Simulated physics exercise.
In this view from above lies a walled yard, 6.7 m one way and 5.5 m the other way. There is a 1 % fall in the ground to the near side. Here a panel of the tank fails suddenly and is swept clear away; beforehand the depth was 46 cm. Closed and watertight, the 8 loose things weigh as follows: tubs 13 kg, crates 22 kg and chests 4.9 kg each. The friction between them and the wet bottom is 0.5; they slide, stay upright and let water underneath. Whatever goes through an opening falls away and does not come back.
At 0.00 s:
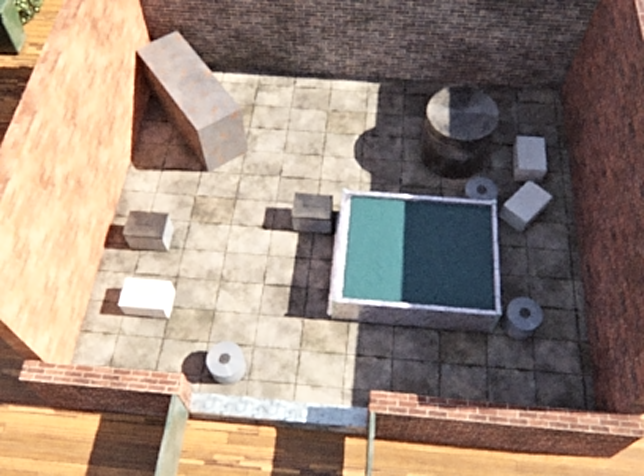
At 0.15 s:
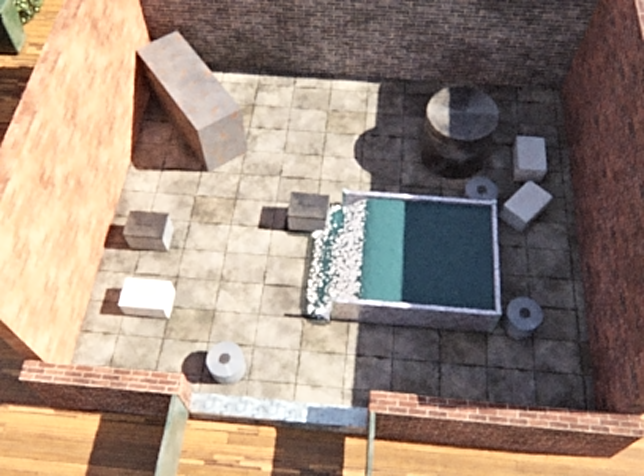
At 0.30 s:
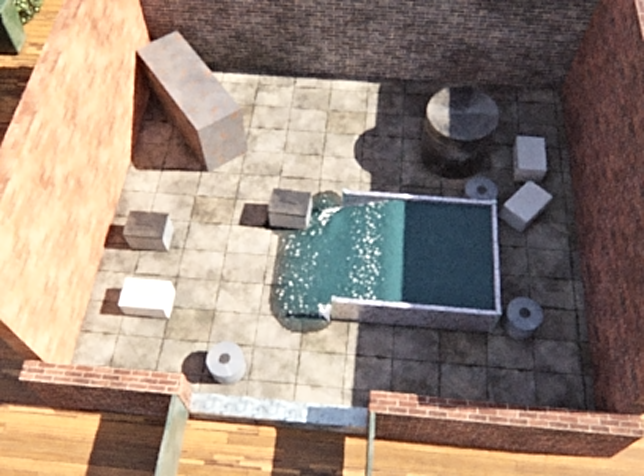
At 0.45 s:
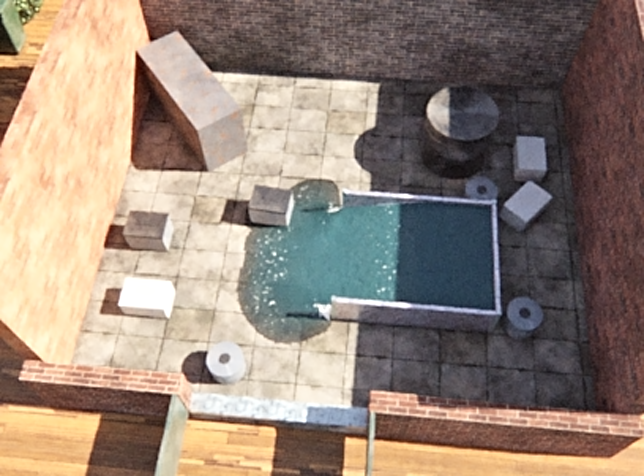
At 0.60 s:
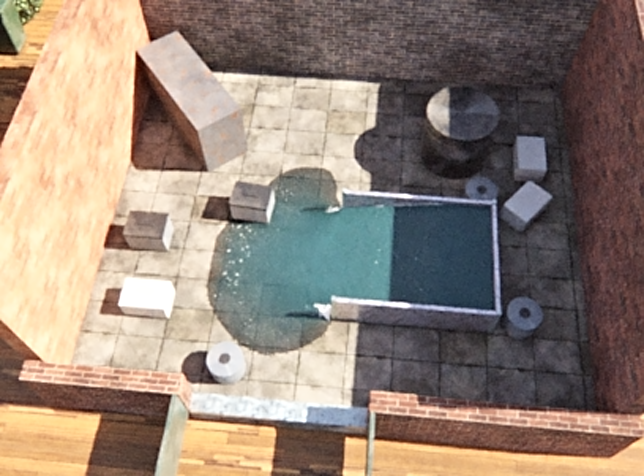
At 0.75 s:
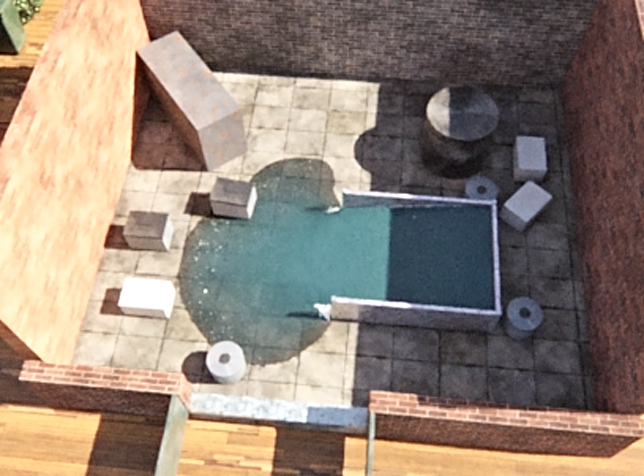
Water burst out of the left side of a rectangular tank in a brick-walled yard and spread across the paving in a widening rounded pool, pushing a grey box steadily to the left.
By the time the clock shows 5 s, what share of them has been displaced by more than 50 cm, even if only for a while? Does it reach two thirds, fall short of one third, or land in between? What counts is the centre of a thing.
It lands in between one and two thirds.
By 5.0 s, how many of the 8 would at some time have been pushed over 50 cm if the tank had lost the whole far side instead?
Then it comes to 2 of them.
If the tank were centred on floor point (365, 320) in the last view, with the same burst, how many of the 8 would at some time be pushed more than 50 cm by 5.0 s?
Result: 3 of them.
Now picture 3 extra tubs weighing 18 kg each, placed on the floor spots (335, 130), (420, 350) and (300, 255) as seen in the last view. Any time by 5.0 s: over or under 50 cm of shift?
Going through them, I'd say falls short, falls short and finally exceeds it.
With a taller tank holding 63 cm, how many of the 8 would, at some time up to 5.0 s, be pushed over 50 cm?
Result: 3.
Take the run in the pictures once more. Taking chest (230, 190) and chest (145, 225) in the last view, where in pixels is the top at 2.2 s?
Estimated pixels: (141, 140) and (117, 213).
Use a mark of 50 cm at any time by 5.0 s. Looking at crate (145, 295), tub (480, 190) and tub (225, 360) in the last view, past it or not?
Taking them in turn, the answers are greater, smaller and greater.
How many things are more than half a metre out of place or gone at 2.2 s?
I count 1 of them.
After 1.1 s 1 of 8 are over 50 cm from their spots; 0 afloat.
After 2.2 s 1 of 8 are over 50 cm from their spots; 2 afloat.
After 3.5 s 2 of 8 are over 50 cm from their spots; 3 afloat.
After 5.0 s 2 of 8 are over 50 cm from their spots, and 3 have been at some point; 3 afloat.
